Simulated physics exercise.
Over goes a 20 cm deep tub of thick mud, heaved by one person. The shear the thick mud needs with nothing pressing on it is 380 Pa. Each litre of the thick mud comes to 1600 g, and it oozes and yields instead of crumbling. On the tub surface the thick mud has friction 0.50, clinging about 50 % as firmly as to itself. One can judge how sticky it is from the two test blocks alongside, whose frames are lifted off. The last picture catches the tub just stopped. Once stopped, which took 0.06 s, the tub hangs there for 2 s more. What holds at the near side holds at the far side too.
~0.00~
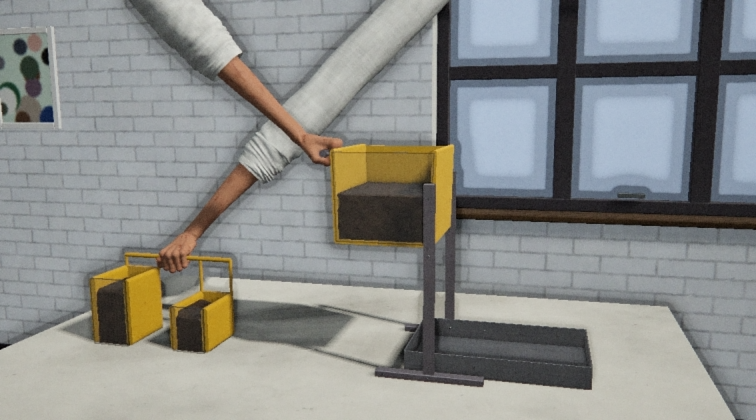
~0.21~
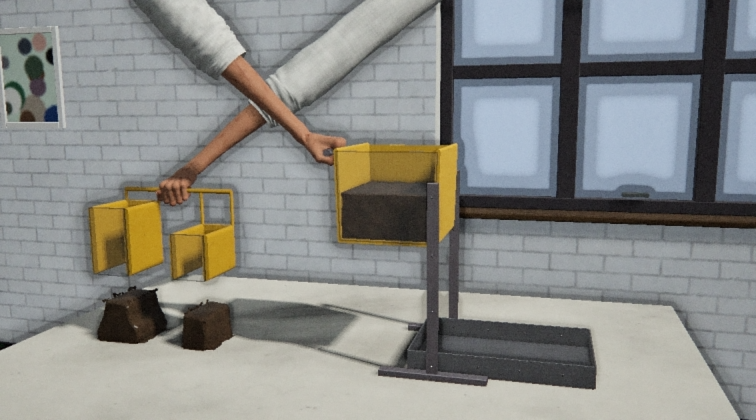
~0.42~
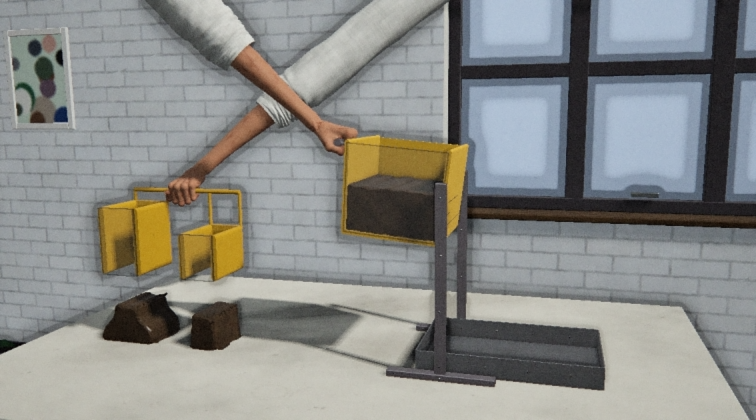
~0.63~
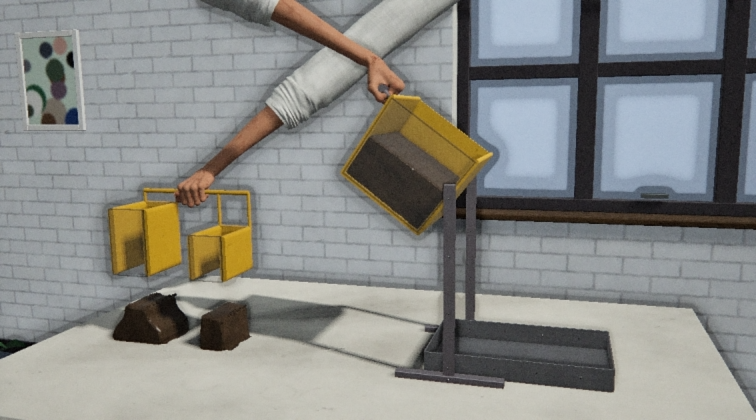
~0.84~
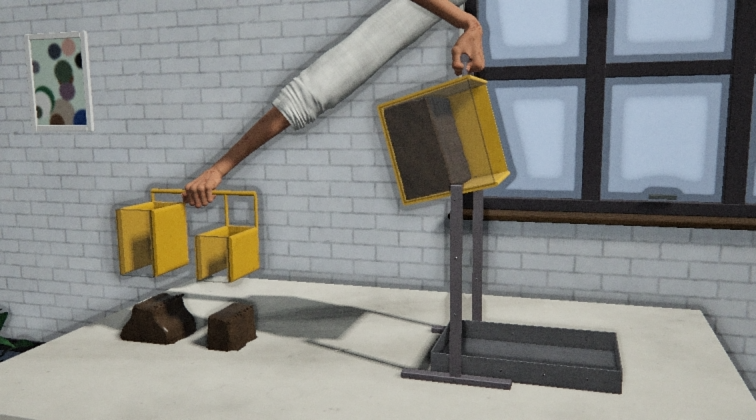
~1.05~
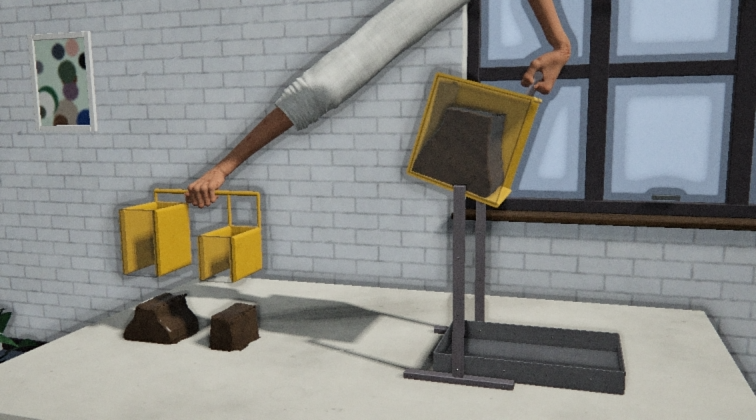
One hand lifts yellow casings off two blocks, then another tips a tub of mud rightward.
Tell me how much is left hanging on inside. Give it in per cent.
Roughly 0 % is left.
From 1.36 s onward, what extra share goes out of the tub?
25 %.
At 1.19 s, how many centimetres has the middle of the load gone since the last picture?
Shift: Roughly 9 cm.
By 1.19 s, the tub is at 107 degrees and holds 65 %.
By 1.36 s, the tub is at 107 degrees and holds 27 %.
By 1.53 s, the tub is at 107 degrees and holds 5 %.
By 1.70 s, the tub is at 107 degrees and holds 0 %.
By 3.05 s, at the end, the tub is at 107 degrees and holds 0 %.
